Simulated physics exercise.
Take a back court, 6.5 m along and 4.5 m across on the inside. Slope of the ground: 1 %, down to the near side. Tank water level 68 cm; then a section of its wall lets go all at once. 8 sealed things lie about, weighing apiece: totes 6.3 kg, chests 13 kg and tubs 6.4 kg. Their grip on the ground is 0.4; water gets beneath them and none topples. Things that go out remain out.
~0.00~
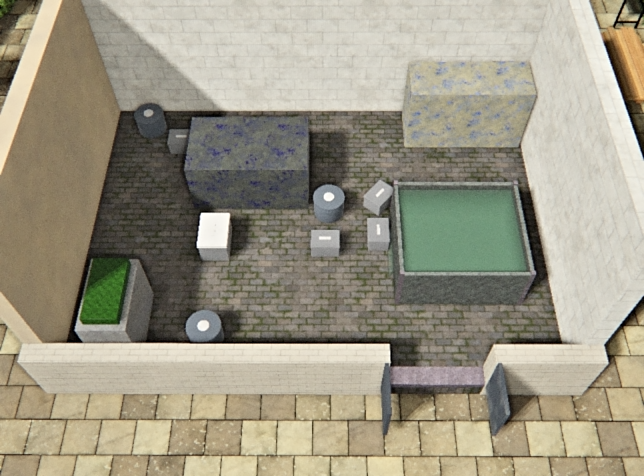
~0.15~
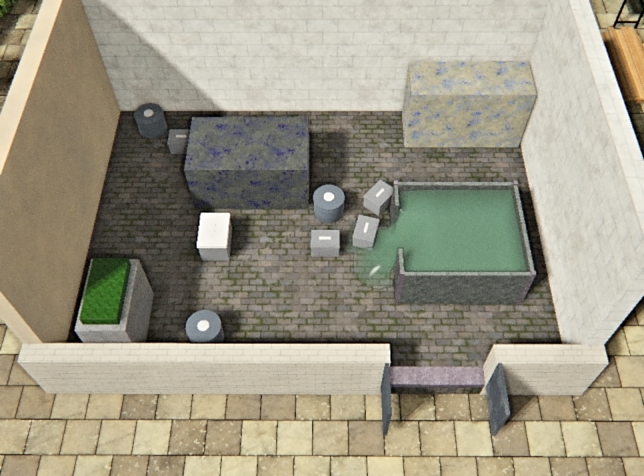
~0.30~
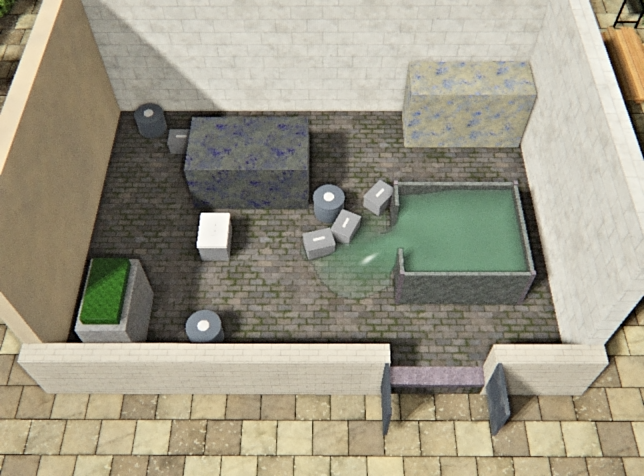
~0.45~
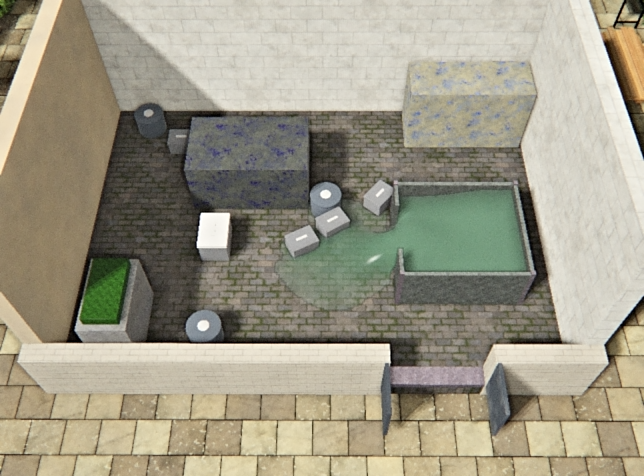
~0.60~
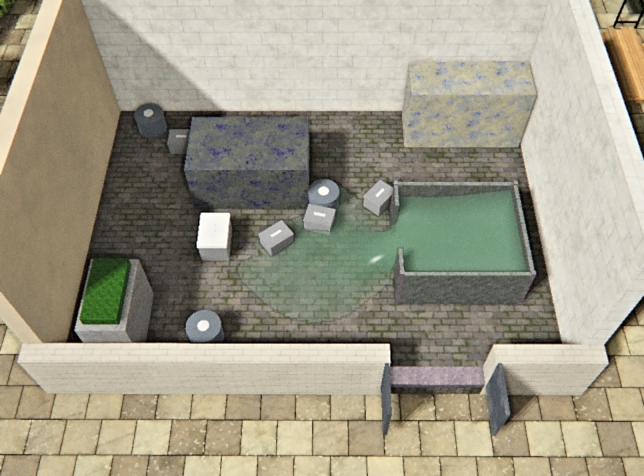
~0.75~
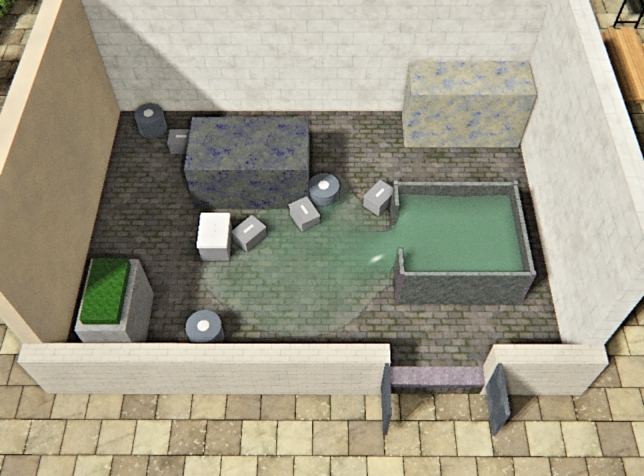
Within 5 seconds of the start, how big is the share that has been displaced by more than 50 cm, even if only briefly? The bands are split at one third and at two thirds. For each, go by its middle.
The fraction will be two in three or above.
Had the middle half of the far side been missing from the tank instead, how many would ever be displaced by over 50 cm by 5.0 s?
In that case 4 of them.
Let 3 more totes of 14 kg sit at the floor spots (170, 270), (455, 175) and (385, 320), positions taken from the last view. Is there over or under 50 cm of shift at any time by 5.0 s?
Answers in order are crosses the line, does not cross and does not cross.
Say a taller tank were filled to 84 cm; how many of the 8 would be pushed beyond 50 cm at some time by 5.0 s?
In that case 7 of them.
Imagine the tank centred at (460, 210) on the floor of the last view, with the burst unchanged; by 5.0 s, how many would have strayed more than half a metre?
Result: 7 of them.
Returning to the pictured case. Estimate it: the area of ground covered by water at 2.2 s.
15 m2.
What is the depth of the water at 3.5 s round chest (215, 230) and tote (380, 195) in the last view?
Around 14 cm and 0 cm.
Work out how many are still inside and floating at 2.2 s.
It comes to 4 of them.
After 1.1 s 3 of 8 are over 50 cm from their spots; 1 afloat.
After 2.2 s 5 of 8 are over 50 cm from their spots; 4 afloat.
After 3.5 s 5 of 8 are over 50 cm from their spots; 4 afloat.
After 5.0 s 6 of 8 are over 50 cm from their spots, and 7 have been at some point; 6 afloat.
